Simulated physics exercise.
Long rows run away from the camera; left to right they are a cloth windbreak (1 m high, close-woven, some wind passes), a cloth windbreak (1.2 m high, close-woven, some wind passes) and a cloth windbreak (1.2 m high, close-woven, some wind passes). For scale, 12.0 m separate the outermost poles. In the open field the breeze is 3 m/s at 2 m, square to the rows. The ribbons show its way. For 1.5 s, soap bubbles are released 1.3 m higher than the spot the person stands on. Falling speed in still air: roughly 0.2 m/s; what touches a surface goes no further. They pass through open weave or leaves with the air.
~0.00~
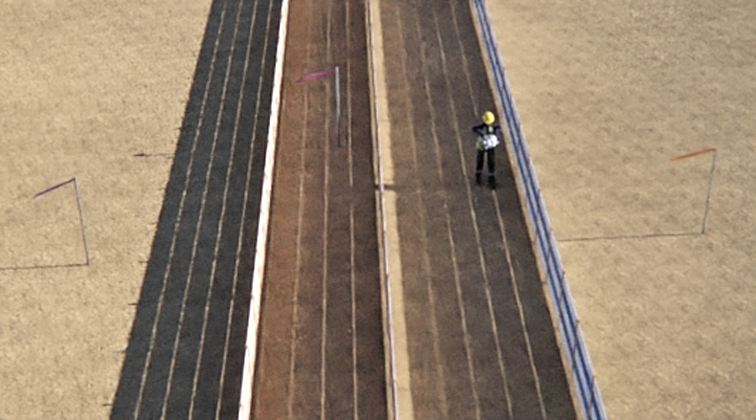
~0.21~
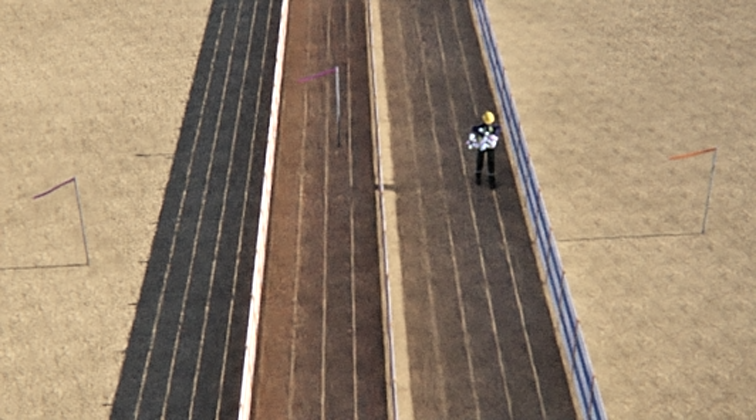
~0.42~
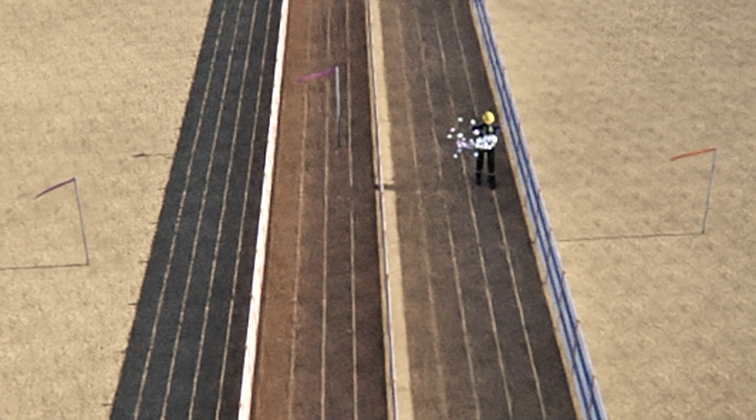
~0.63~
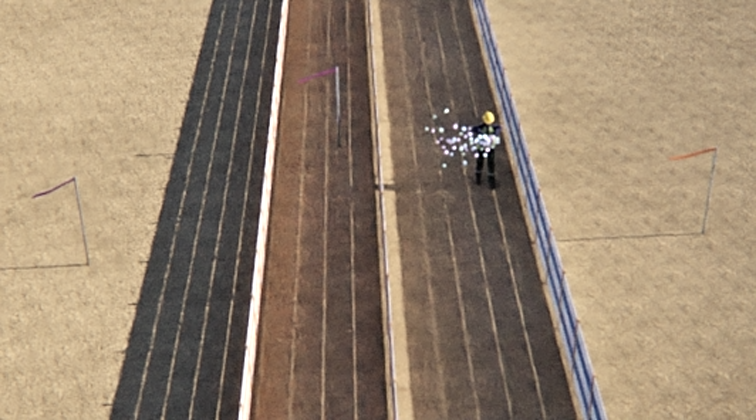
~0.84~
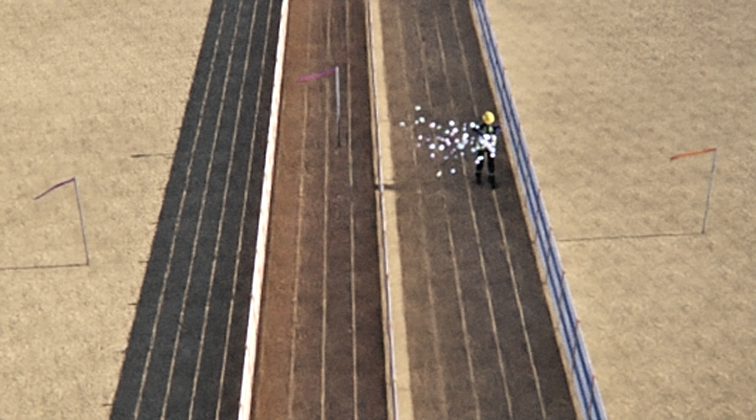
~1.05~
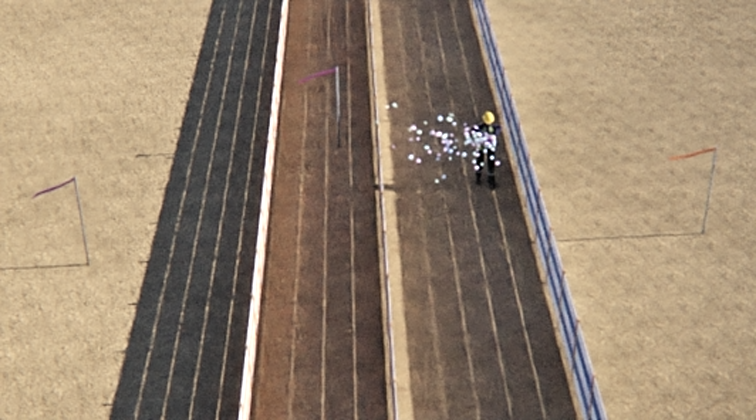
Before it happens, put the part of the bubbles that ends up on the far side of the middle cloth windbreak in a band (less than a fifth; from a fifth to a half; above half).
It is over half that ends up on the far side.
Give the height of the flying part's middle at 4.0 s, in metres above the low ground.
Roughly 1.0 m up.
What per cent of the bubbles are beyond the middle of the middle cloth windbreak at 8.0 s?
About 80 %.
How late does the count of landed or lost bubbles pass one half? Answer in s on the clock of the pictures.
At about 9.0 s.
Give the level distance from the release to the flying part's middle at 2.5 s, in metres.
Roughly 2.0 m.
After 2.5 s, 100 % is in the air or yet to come; 41 % is beyond the middle cloth windbreak; the middle of what still flies is 1.2 m above the low ground, near (395, 148).
After 4.0 s, 95 % is in the air or yet to come; 68 % is beyond the middle cloth windbreak; the middle of what still flies is 1.1 m above the low ground, near (314, 156).
After 8.0 s, 56 % is in the air or yet to come; 82 % is beyond the middle cloth windbreak; the middle of what still flies is 0.9 m above the low ground, near (61, 170).
After 20.0 s, 5 % is in the air or yet to come; 82 % is beyond the middle cloth windbreak.
After 45.0 s, 0 % is in the air or yet to come; 82 % is beyond the middle cloth windbreak.
